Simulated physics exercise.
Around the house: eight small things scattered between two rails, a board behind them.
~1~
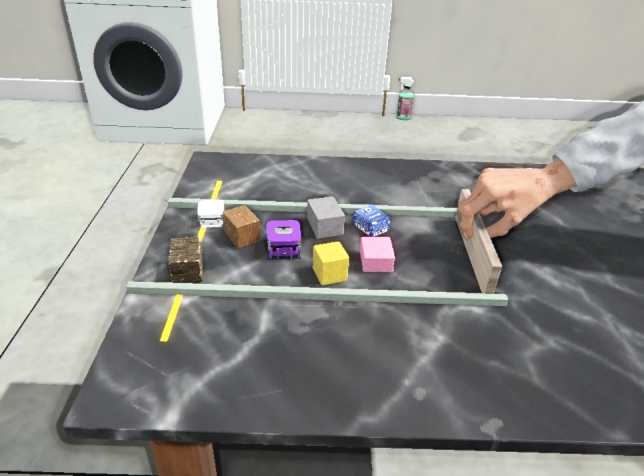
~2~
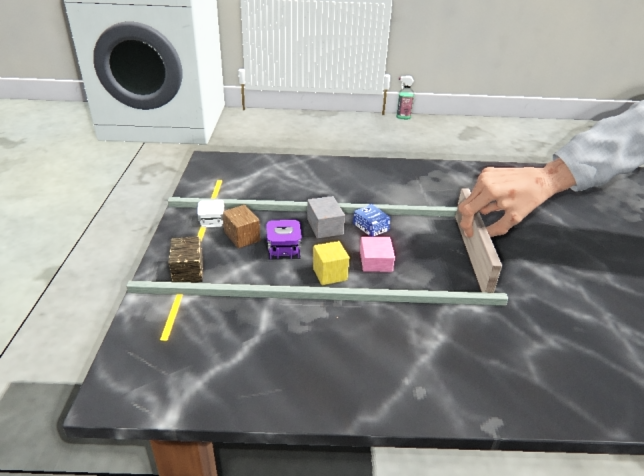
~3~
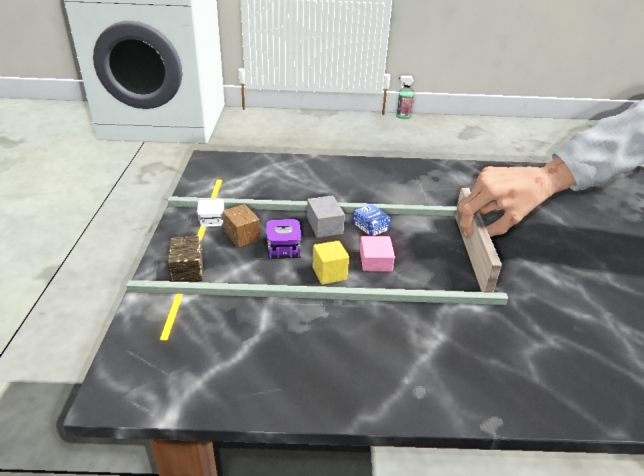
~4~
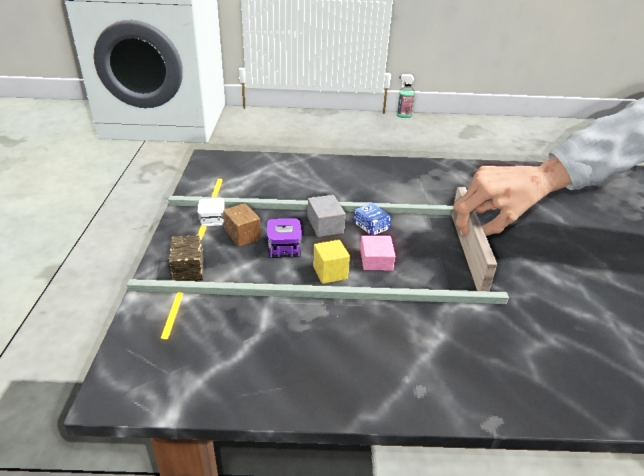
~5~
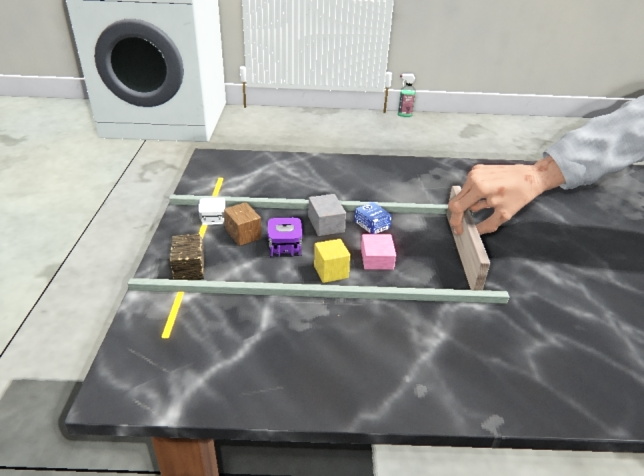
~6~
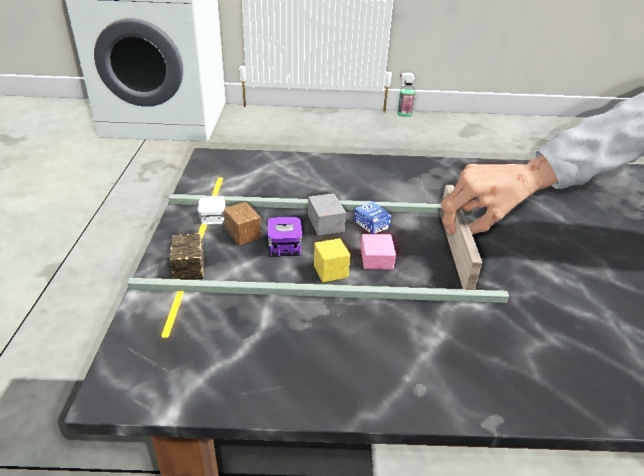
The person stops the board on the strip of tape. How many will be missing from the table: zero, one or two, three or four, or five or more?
In the end the number that fall off is one or two.
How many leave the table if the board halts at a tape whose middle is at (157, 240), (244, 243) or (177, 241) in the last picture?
Try by try, 8, 0 and 5.
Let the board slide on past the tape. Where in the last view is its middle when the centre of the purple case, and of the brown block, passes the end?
Near (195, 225) and (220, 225).
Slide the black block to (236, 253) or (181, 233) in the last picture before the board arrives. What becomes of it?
In turn it holds on; is lost.
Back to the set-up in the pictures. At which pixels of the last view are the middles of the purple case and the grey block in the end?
About (153, 231), and the other about (167, 208).
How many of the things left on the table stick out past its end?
The number is 3.
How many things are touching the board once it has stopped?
It touches 3.
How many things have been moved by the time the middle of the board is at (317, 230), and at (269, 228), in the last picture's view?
By then 6, and 7.
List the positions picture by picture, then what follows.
The first picture shows black block (186, 260); white case (211, 215); brown block (241, 226); board (476, 239); tape (197, 245).
The second picture shows white case (212, 215); purple case (284, 240).
The third picture shows brown block (241, 226); pink block (377, 254).
The fourth picture shows black block (187, 259); board (471, 237).
The fifth picture shows white case (213, 212); grey block (326, 215).
The sixth picture shows black block (188, 257); white case (212, 212); brown block (242, 223); board (459, 235); tape (198, 241).
Early on, none off yet; black block at rest near (188, 257); white case at rest near (212, 212); brown block at rest near (242, 223).
A while later, none off yet; black block at rest near (188, 257); white case at rest near (211, 210); brown block travelled a little near (228, 221).
Further along, none off yet; black block moving near (183, 257); white case travelled about its own width near (181, 205); brown block travelled well along near (170, 217).
Finally, the number that fall off is one or two; lost, brown block and white case.
